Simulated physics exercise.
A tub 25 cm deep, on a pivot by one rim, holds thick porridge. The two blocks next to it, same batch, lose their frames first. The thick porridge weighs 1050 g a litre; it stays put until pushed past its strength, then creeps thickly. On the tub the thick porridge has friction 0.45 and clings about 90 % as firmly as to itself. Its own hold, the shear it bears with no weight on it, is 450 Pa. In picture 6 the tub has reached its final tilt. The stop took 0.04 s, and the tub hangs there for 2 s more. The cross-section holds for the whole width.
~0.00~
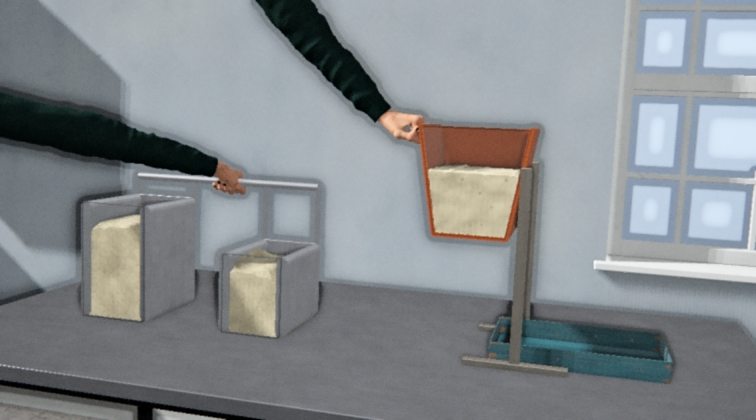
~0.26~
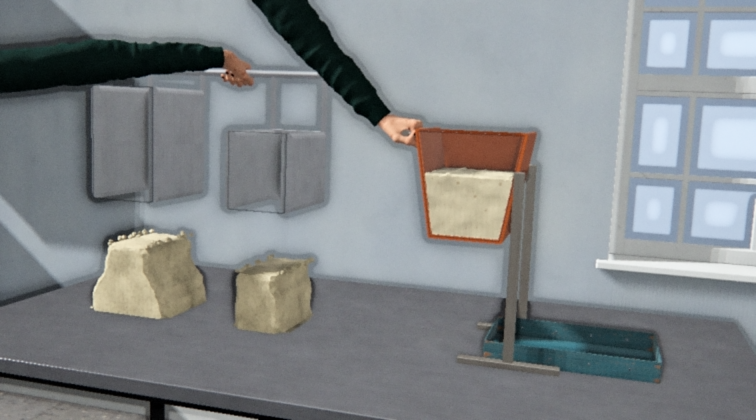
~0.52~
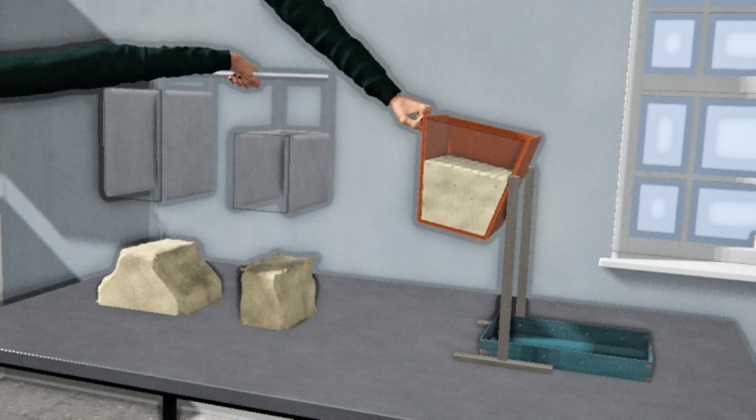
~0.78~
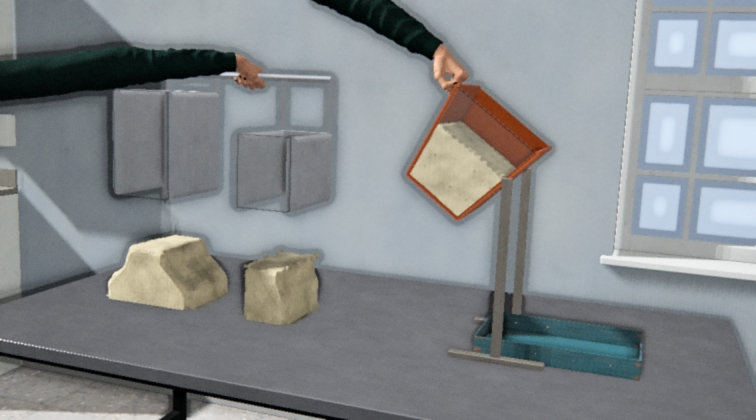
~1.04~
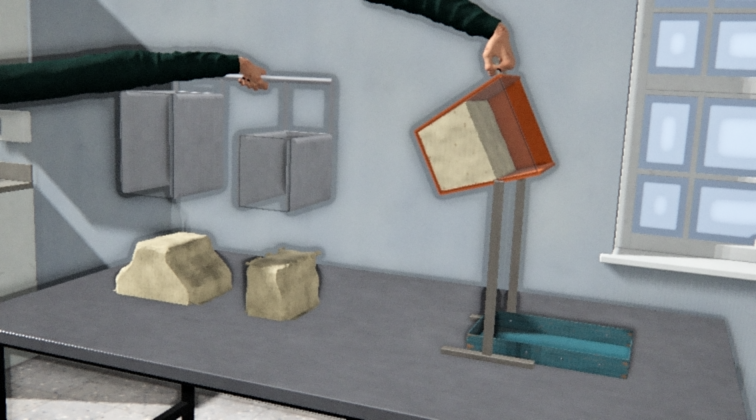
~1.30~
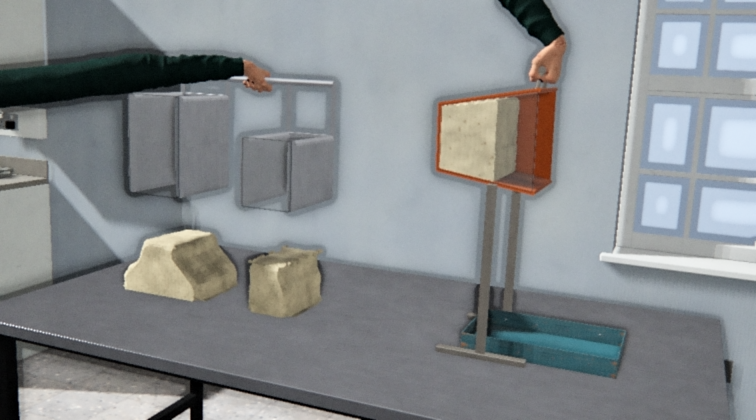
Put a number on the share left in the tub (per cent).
The share left in the tub is near 100 %.
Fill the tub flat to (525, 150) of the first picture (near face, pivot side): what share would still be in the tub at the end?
It would be near 65 %.
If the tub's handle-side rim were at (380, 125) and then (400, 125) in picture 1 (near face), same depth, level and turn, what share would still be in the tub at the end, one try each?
In turn about 50 %, 65 %.
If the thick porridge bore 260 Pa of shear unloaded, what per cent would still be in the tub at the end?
In that case some 65 per cent.
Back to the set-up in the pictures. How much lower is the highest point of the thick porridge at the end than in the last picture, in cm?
About 6 cm.
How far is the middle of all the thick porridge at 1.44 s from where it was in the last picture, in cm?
About 2 cm.
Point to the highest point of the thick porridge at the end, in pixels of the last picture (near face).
At about (478, 124).
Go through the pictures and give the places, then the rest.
In the first frame, handle-side rim at (423, 125), tilt 0 degrees; highest point of the thick porridge at (450, 171); test blocks 26 cm, 17 cm high (left to right).
In the second frame, handle-side rim at (419, 130), tilt 0 degrees; highest point of the thick porridge at (446, 174); test blocks 20 cm, 16 cm high (left to right).
In the third frame, handle-side rim at (427, 117), tilt 10 degrees; highest point of the thick porridge at (430, 162); test blocks 17 cm, 16 cm high (left to right).
In the fourth frame, handle-side rim at (459, 86), tilt 37 degrees; highest point of the thick porridge at (442, 127); test blocks 17 cm, 16 cm high (left to right).
In the fifth frame, handle-side rim at (501, 78), tilt 64 degrees; highest point of the thick porridge at (463, 104); test blocks 17 cm, 16 cm high (left to right).
In the sixth frame, handle-side rim at (539, 92), tilt 89 degrees; highest point of the thick porridge at (494, 101); test blocks 17 cm, 16 cm high (left to right).
By 1.44 s, the tub is at 89 degrees and holds 100 %.
By 1.61 s, the tub is at 89 degrees and holds 100 %.
By 1.78 s, the tub is at 89 degrees and holds 100 %.
By 1.95 s, the tub is at 89 degrees and holds 100 %.
By 3.30 s, at the end, the tub is at 89 degrees and holds 100 %.
